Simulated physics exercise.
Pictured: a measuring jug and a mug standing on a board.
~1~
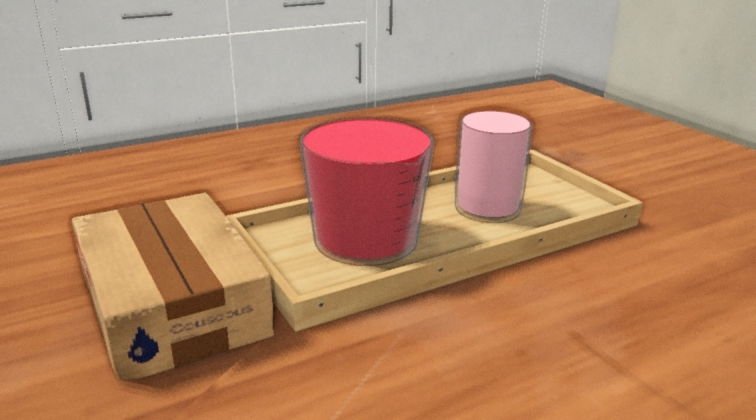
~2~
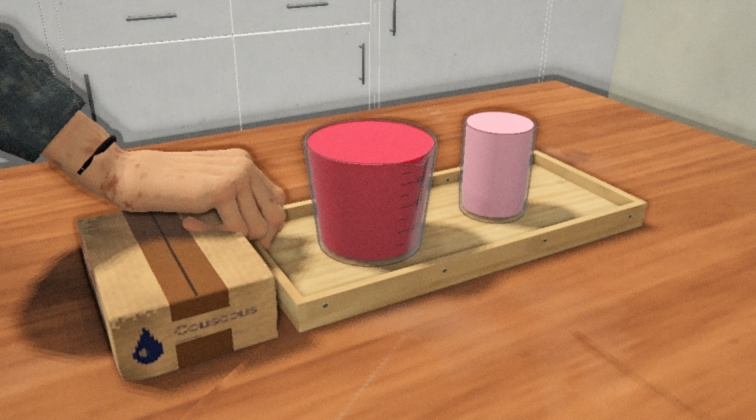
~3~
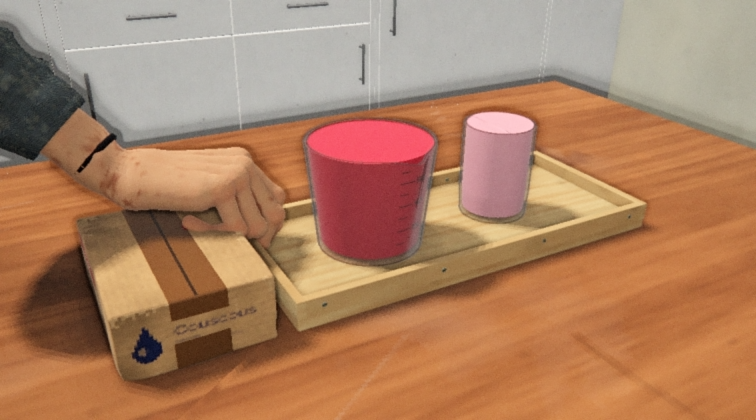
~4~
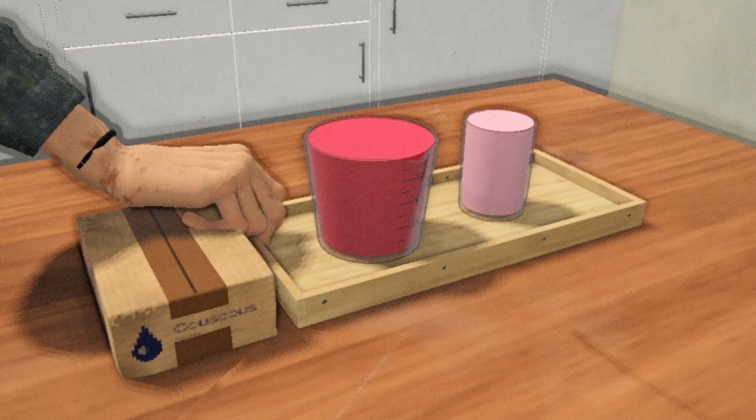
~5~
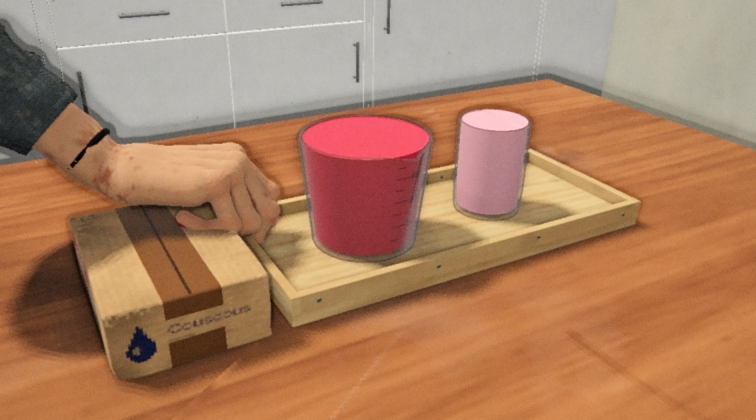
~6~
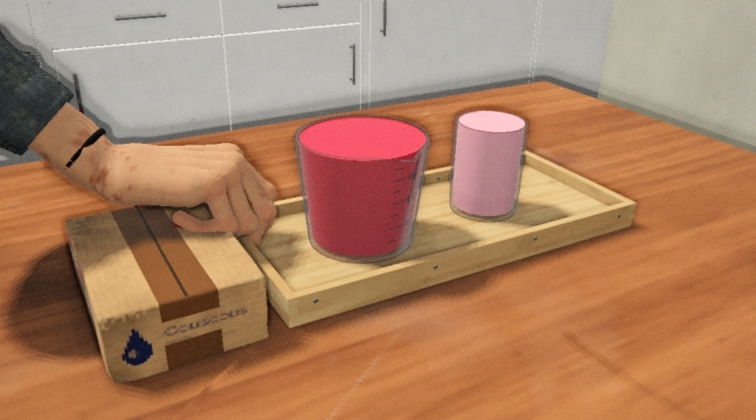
A hand reaching in from the left and gripping the end of a wooden tray holding a red-filled jug and pink-filled mug, barely raising it.
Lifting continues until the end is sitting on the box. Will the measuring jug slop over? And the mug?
Measuring jug: Some goes over; mug: Some goes over.
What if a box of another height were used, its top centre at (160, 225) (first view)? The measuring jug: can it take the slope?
I reckon it pours over.
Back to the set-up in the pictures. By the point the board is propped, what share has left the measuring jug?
My figure: 8 in a hundred.
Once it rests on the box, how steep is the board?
10 degrees, give or take.
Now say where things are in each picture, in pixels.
In the first frame, the board lies flat; measuring jug (366, 187) nearly full; mug (492, 164) full to the brim; box (197, 329).
In the second frame, a hand takes the end of the board; measuring jug nearly full, surface at (370, 142); mug full to the brim, surface at (500, 123).
In the third frame, the end has come up a little; measuring jug (371, 187) nearly full; mug (496, 165) full to the brim.
In the fourth frame, slope near 0°; measuring jug nearly full, surface at (371, 139); mug full to the brim, surface at (500, 121); box (200, 328).
In the fifth frame, the board slopes by about 1°; measuring jug (365, 184) nearly full; mug (490, 162) full to the brim.
In the sixth frame, the end is rising; measuring jug nearly full, surface at (363, 138); mug full to the brim, surface at (492, 122); box (191, 331).
Soon after, the board slopes by about 5°; measuring jug, some has gone over its rim; mug, nothing has left it.
Later, the board slopes by about 11°; measuring jug, some has gone over its rim; mug, some has gone over its rim.
In the end, the board slopes by about 10°, resting on the box; measuring jug, some has gone over its rim; mug, some has gone over its rim.
